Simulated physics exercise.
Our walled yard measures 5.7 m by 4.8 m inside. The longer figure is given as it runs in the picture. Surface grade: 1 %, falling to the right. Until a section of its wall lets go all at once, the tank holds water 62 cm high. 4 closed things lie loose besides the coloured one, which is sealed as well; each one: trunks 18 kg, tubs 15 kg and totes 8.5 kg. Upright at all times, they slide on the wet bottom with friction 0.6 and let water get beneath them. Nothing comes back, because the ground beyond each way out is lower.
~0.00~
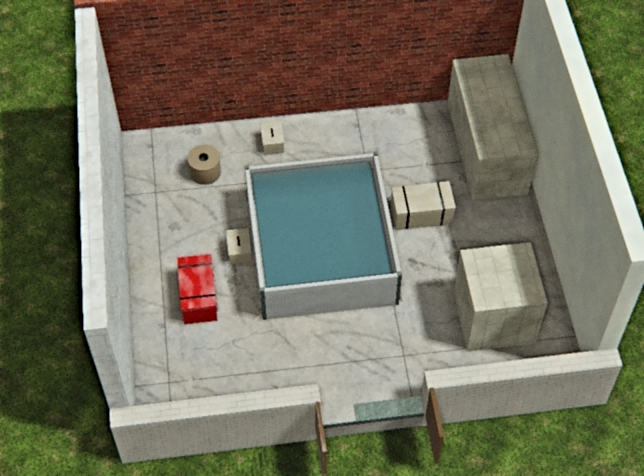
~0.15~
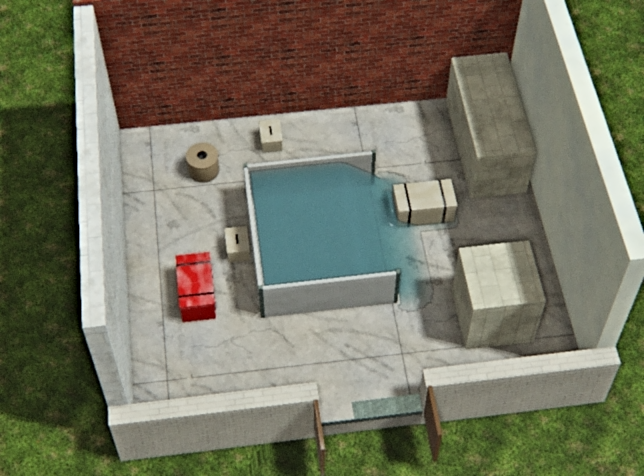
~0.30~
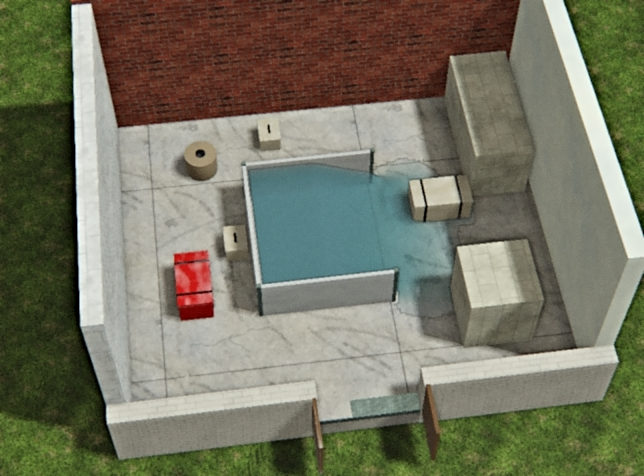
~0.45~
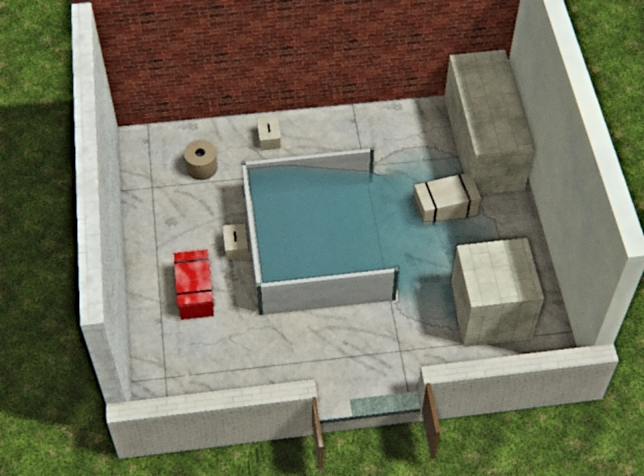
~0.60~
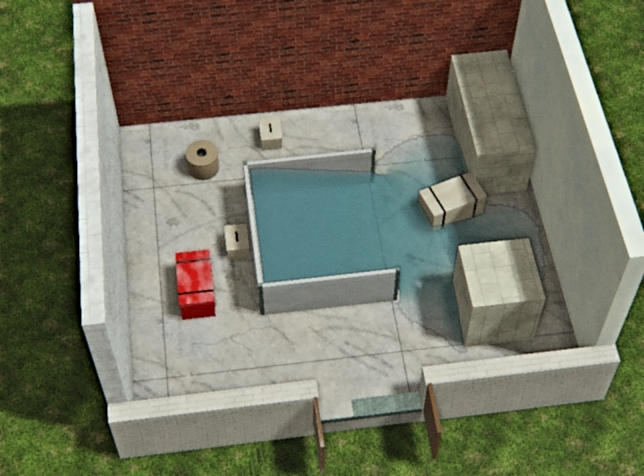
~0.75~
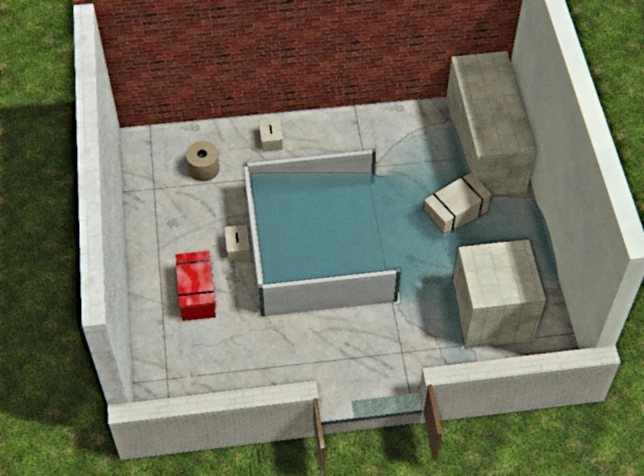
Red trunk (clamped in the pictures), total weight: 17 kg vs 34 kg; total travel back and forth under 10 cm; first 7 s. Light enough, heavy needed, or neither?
Neither.
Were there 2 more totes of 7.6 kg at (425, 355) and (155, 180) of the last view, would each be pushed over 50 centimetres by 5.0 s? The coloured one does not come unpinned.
So the first one crosses the line and the second one stays inside.
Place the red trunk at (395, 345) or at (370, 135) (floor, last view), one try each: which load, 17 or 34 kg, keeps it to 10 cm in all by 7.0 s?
One by one: No mass suffices; no mass suffices.
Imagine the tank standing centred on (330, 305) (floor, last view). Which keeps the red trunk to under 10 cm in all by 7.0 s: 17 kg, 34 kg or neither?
In that case the answer is that either mass works.
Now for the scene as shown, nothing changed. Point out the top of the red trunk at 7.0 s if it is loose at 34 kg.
Near (231, 278).
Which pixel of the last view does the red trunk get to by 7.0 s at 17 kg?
Near (237, 286).
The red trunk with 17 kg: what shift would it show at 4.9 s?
Displacement near 0 cm.
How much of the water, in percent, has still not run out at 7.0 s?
Around 94 per cent of the water is still in there.
After 1.4 s the red trunk would be 0 cm from its start with 17 kg and 0 cm from its start with 34 kg; 0 cm of water round it then.
After 3.1 s the red trunk would be 0 cm from its start with 17 kg and 0 cm from its start with 34 kg; 0 cm of water round it then.
After 4.9 s the red trunk would be 0 cm from its start with 17 kg and 0 cm from its start with 34 kg; 2 cm of water round it then.
After 7.0 s the red trunk would be 58 cm from its start with 17 kg and 47 cm from its start with 34 kg; 11 cm of water round it then.
